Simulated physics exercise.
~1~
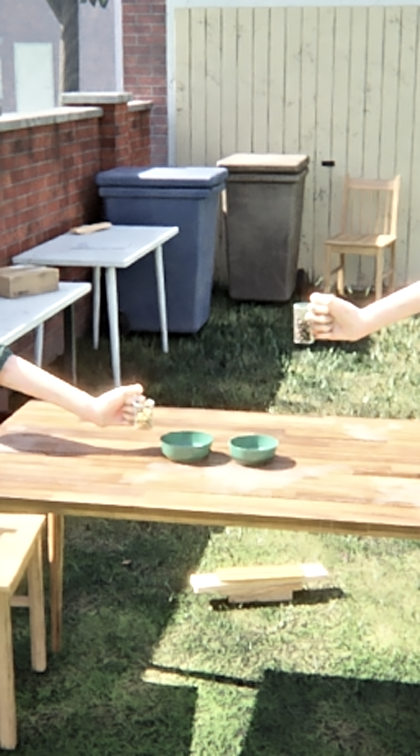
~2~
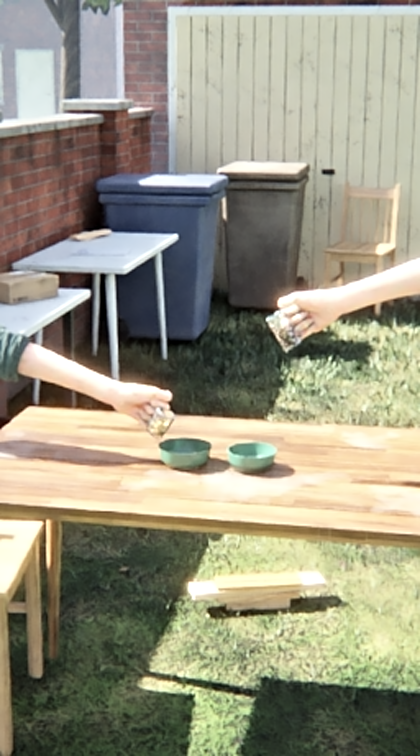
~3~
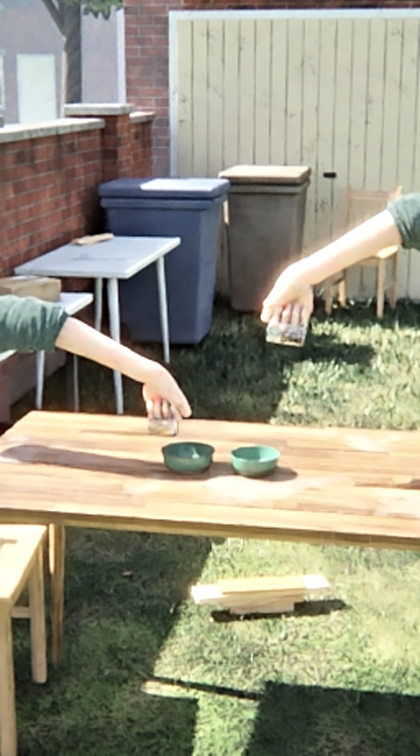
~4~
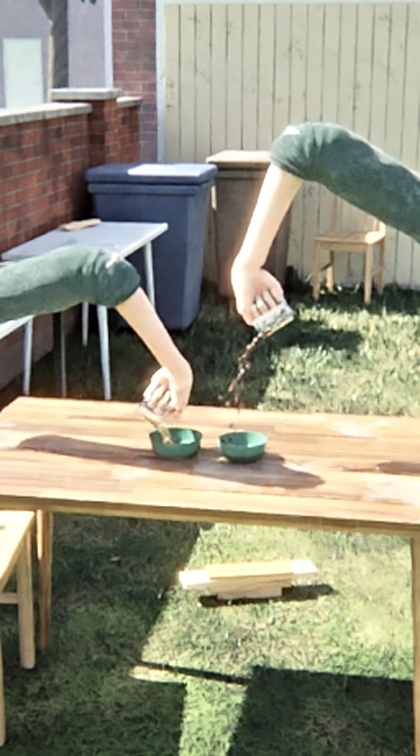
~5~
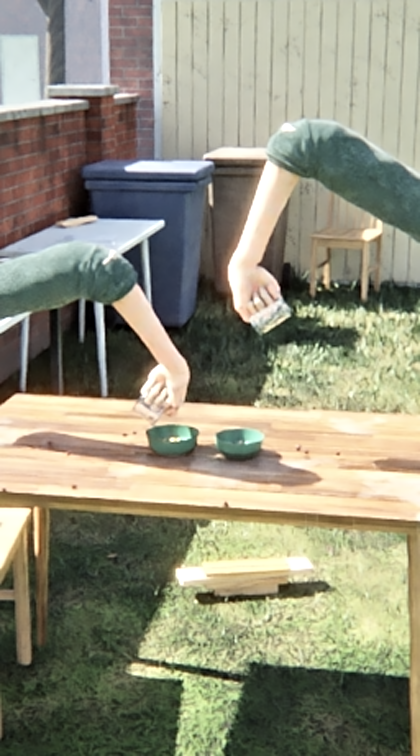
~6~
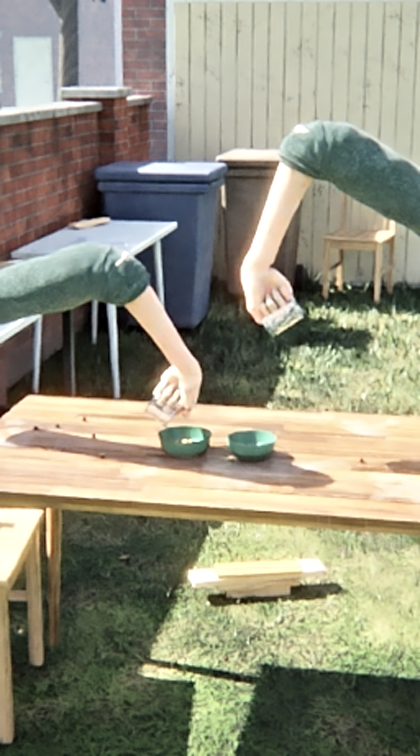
Two hands tip cups over green dishes, the higher right one scattering bits onto the table.
